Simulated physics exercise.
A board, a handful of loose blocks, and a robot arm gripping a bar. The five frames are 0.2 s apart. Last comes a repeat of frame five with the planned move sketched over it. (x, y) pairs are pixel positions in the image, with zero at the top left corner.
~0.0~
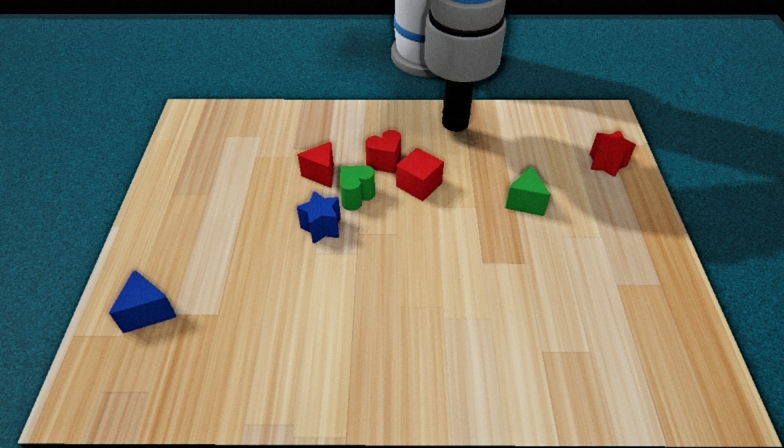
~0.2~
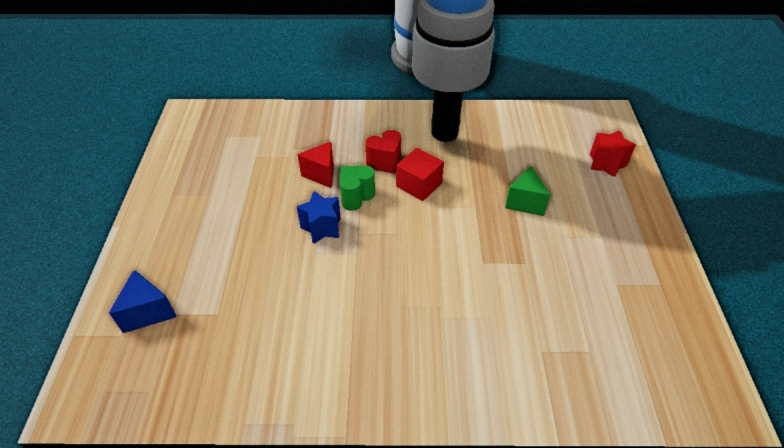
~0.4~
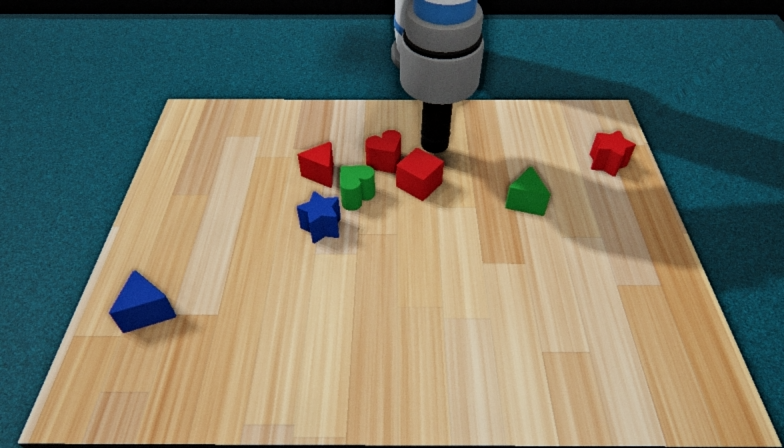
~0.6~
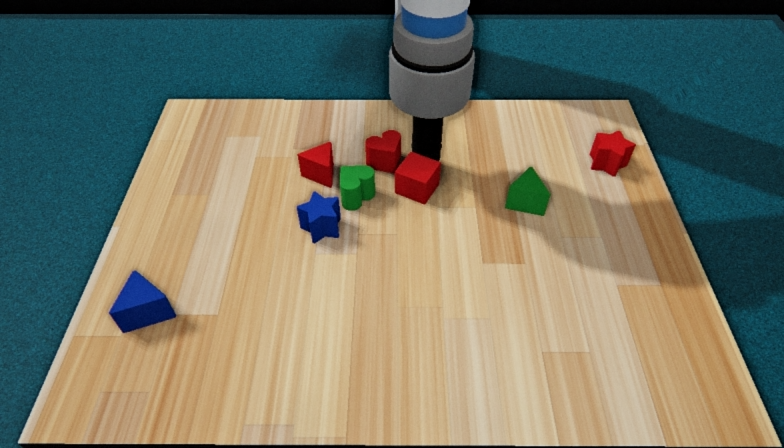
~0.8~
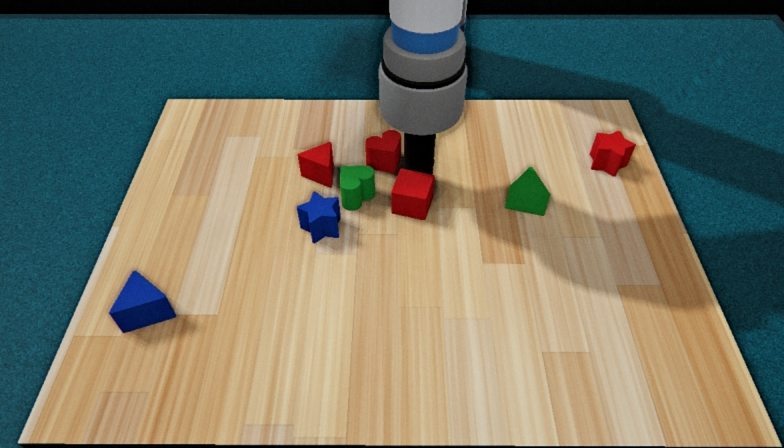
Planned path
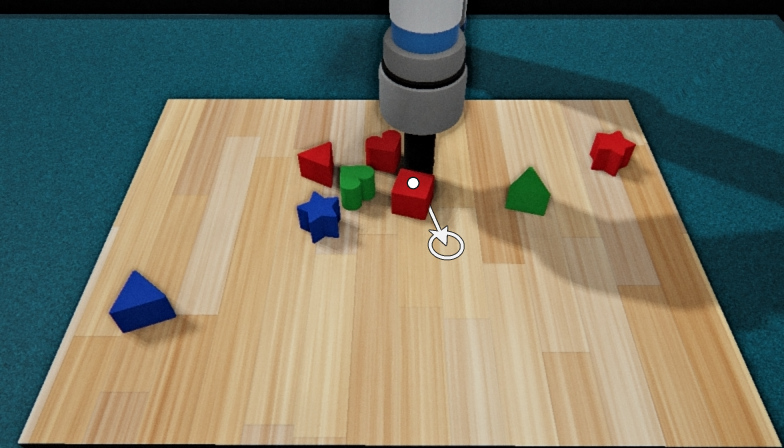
A pale wooden board on a teal surface is seen from above its near edge by a still camera. Red, green and blue blocks lie scattered, with a cluster left of the robot arm and its dark bar, a blue triangle at lower left and a red star at upper right. The bar slides toward the viewer and slightly left, then pushes the red square a short way nearer.
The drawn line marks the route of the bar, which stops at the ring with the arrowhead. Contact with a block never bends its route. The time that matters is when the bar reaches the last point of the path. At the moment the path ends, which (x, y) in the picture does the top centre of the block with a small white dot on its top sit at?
Its top face will be centred at roughly (406, 215).
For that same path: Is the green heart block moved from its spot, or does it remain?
It's unmoved.
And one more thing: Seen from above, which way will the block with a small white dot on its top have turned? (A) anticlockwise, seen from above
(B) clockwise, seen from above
I'll go with B - clockwise, seen from above.
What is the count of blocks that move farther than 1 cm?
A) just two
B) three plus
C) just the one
It's C.
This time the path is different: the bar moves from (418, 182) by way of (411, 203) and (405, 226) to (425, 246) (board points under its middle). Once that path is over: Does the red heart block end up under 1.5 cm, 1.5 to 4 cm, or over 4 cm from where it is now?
Short, under 1.5 cm.
The line goes from (418, 182) to (446, 245); the dot is on the red square.
The first path, step by step. One third of the way, bar at (427, 193); red square at (412, 202), turned 20° clockwise.
Two thirds of the way, bar at (437, 215); red square at (407, 214), turned 45° clockwise.
At the end, bar at (447, 237); green heart block unmoved; red heart block unmoved; red square at (406, 215), turned 55° clockwise.
